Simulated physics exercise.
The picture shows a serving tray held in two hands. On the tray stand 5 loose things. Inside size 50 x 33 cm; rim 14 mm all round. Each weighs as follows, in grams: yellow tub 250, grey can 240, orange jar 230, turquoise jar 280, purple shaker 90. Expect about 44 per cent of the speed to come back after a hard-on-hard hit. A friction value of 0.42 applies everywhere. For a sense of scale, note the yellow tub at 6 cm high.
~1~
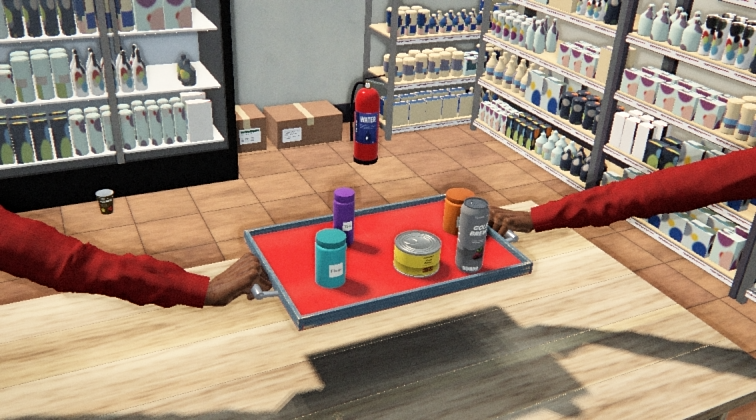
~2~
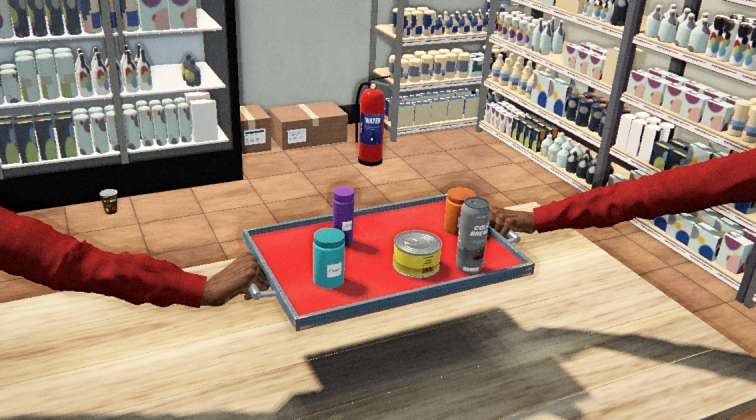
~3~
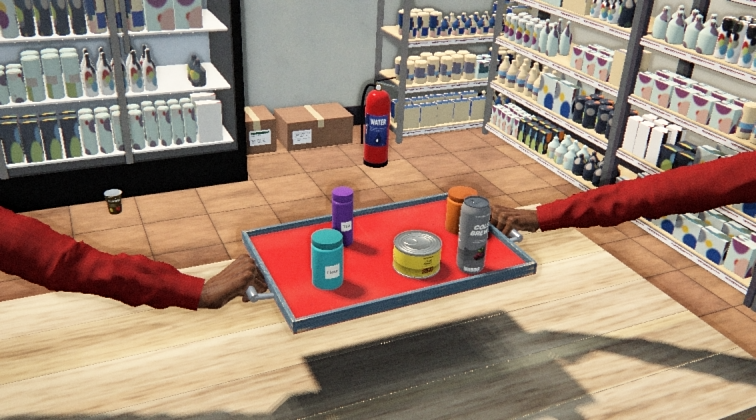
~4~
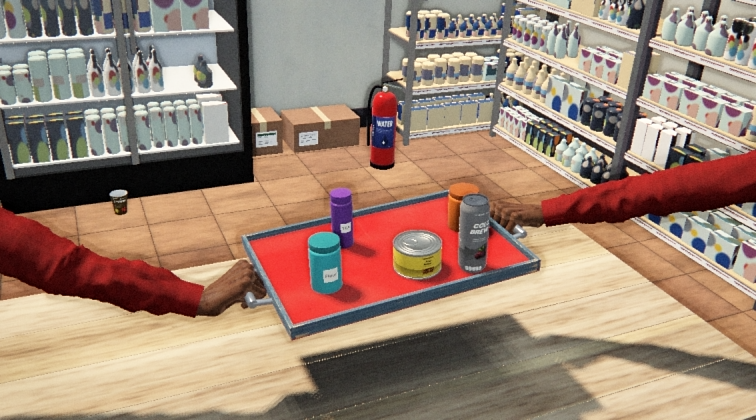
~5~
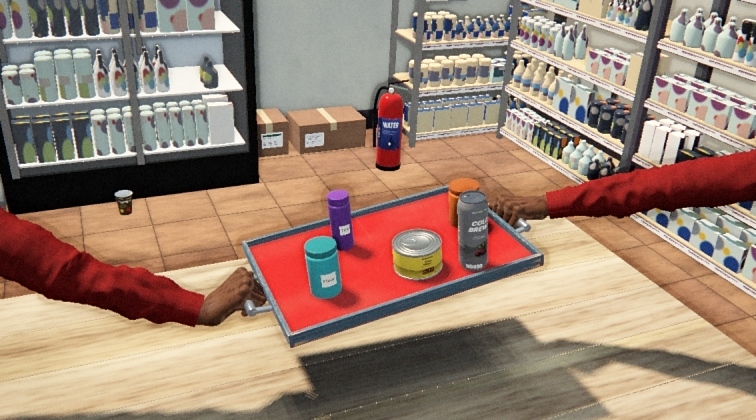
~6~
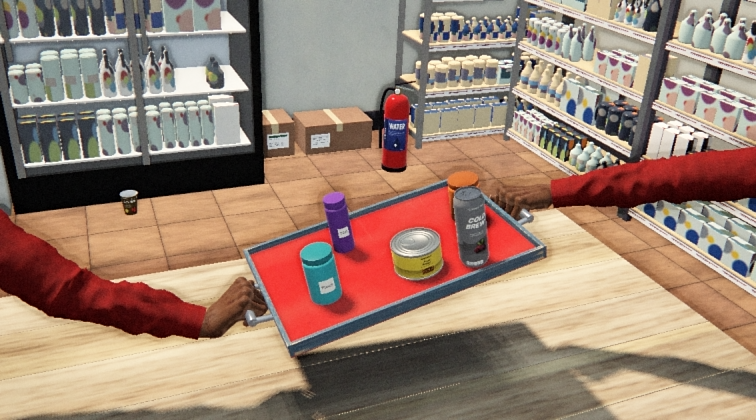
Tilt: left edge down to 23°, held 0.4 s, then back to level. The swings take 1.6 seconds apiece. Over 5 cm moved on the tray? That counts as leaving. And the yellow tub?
Oh, that one gets away.
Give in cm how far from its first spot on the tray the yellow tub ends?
Displacement: Approx. 14 cm.
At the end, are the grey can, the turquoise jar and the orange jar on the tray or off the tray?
The grey can ends on the tray; the turquoise jar is still on the tray; the orange jar is still on the tray.
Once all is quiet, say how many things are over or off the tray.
Count: 2.
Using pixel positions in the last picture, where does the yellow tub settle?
About (348, 262).
Then, 1.00 s later than the last frame, tray at 23°, left edge down; yellow tub 4 cm from its spot near (394, 260); purple shaker on its side; grey can on its side.
Then, 1.40 s later than the last frame, tray at 22°, left edge down; purple shaker now off the tray; yellow tub 13 cm from its spot near (351, 278); grey can on its side.
When it is over, off the tray, purple shaker; lying over on the tray, grey can; not toppled but over 5 cm from the start, yellow tub and turquoise jar; orange jar within 5 cm of the start. End places, in pixels of the last picture, yellow tub near (347, 262).
